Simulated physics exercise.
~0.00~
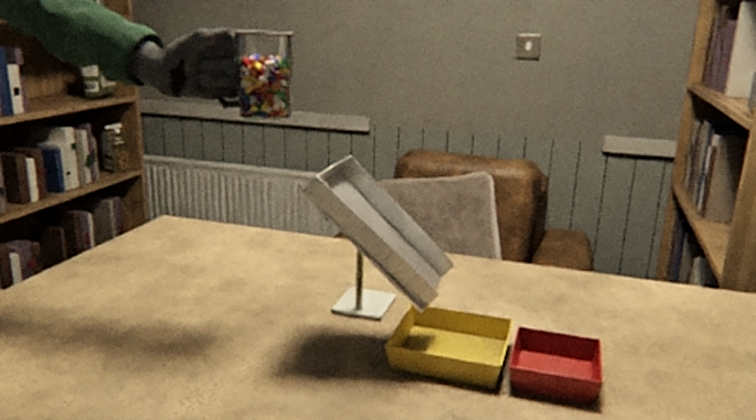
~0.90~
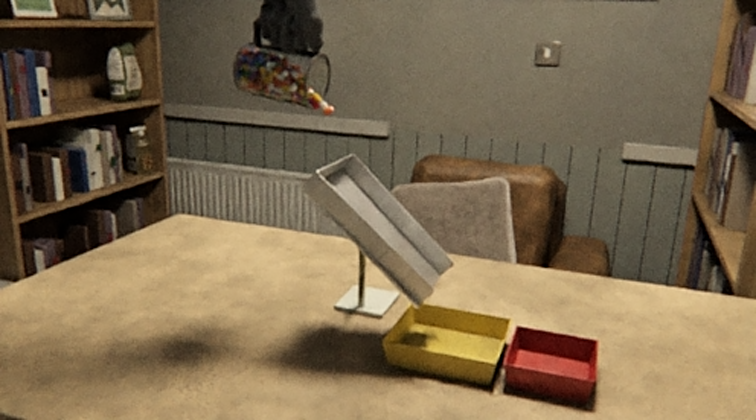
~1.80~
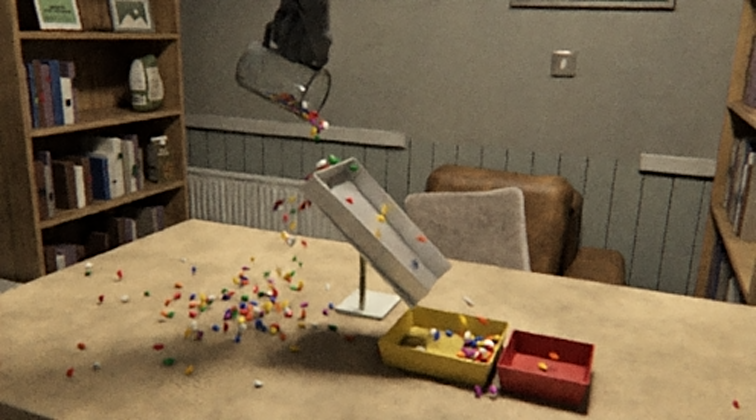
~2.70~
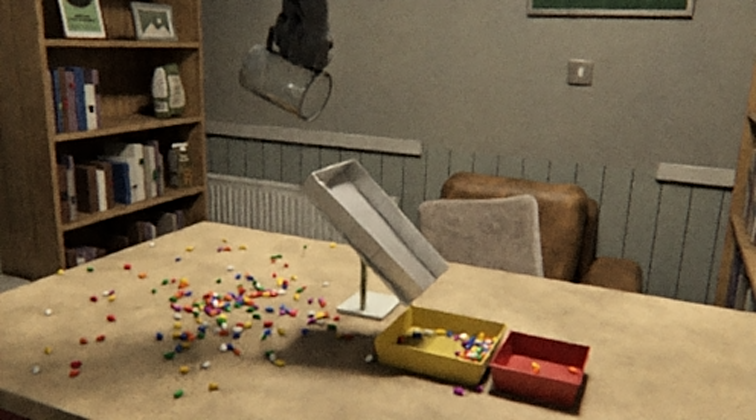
We see a gloved hand tip a clear cup of colourful jelly beans above a fixed sloping chute, spilling them over the chute and table. The cup ends empty, with most beans scattered across the tabletop, some in the yellow tin and very few in the red one.
